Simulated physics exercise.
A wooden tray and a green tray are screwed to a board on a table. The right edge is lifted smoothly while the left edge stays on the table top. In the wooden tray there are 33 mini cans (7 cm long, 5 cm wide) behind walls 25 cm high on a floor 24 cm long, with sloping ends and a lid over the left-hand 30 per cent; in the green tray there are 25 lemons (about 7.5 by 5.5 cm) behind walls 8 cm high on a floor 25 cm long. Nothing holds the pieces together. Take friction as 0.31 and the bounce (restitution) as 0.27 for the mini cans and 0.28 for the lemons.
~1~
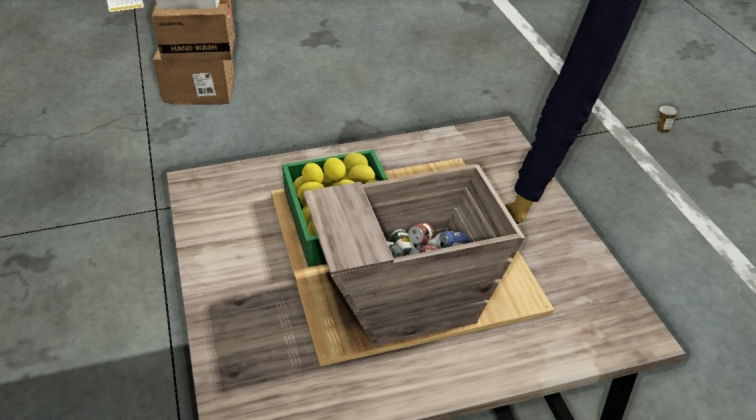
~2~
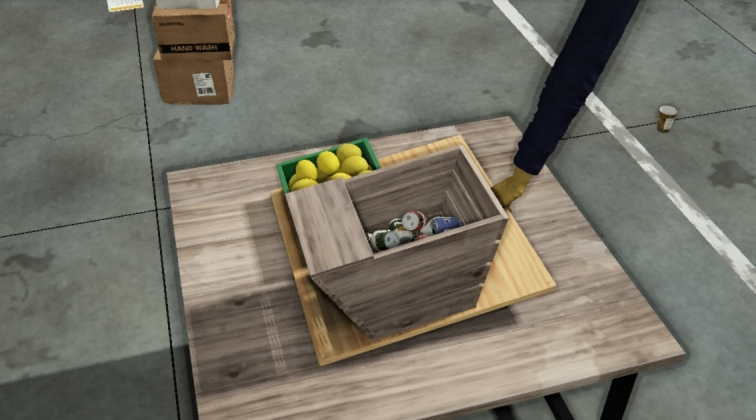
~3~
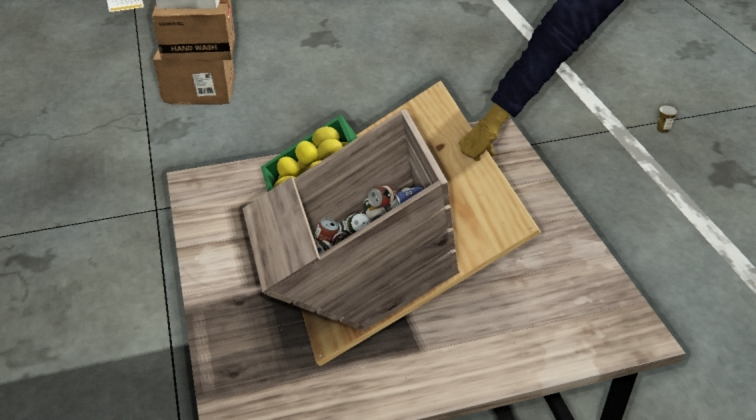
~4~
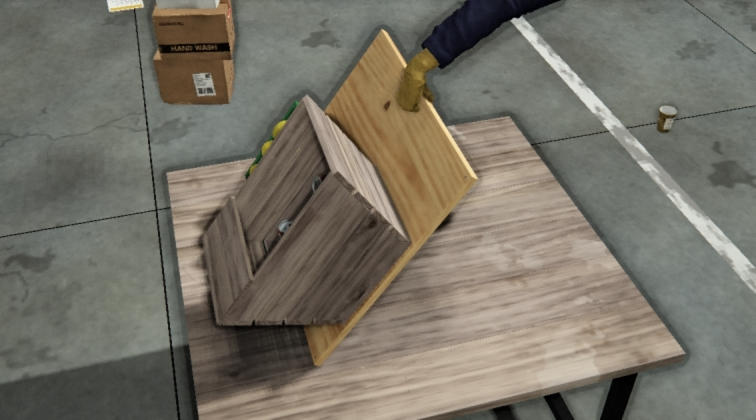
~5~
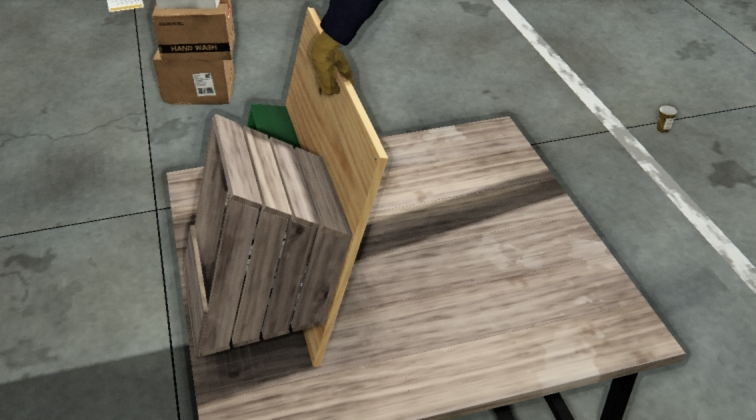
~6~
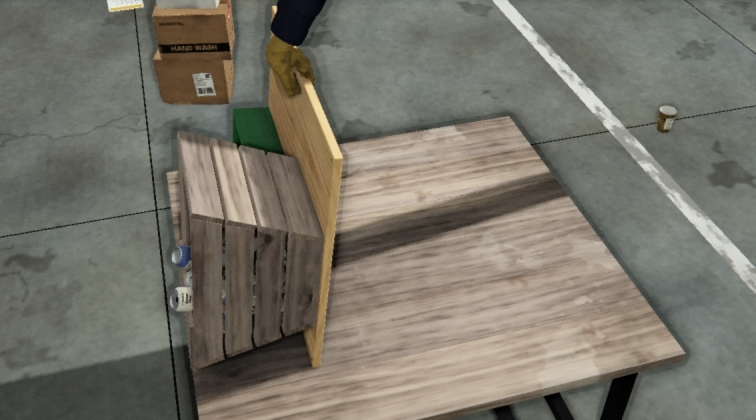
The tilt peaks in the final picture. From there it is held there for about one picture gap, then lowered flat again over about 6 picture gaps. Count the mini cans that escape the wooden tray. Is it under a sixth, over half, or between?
Out of the wooden tray go under a sixth of the mini cans.
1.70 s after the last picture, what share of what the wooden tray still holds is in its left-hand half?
Some 50 per cent.
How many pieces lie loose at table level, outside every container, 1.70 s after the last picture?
Some 5 pieces.
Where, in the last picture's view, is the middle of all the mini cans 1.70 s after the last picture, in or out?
At about (394, 285).
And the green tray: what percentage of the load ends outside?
Green tray 60 per cent.
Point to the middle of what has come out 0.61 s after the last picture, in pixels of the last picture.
Around (155, 326).
Then, 0.27 s after the last picture, tilt 82°; 2 of 33 out of the wooden tray and 11 of 25 out of the green tray.
Then, 0.61 s after the last picture, tilt 47°; 2 of 33 out of the wooden tray and 16 of 25 out of the green tray.
Then, 1.09 s after the last picture, tilt 0°; 2 of 33 out of the wooden tray and 16 of 25 out of the green tray.
When it is over (1.70 s after the last picture), 2 of 33 out of the wooden tray and 16 of 25 out of the green tray. Asked share, 2 of 33, 6 per cent.
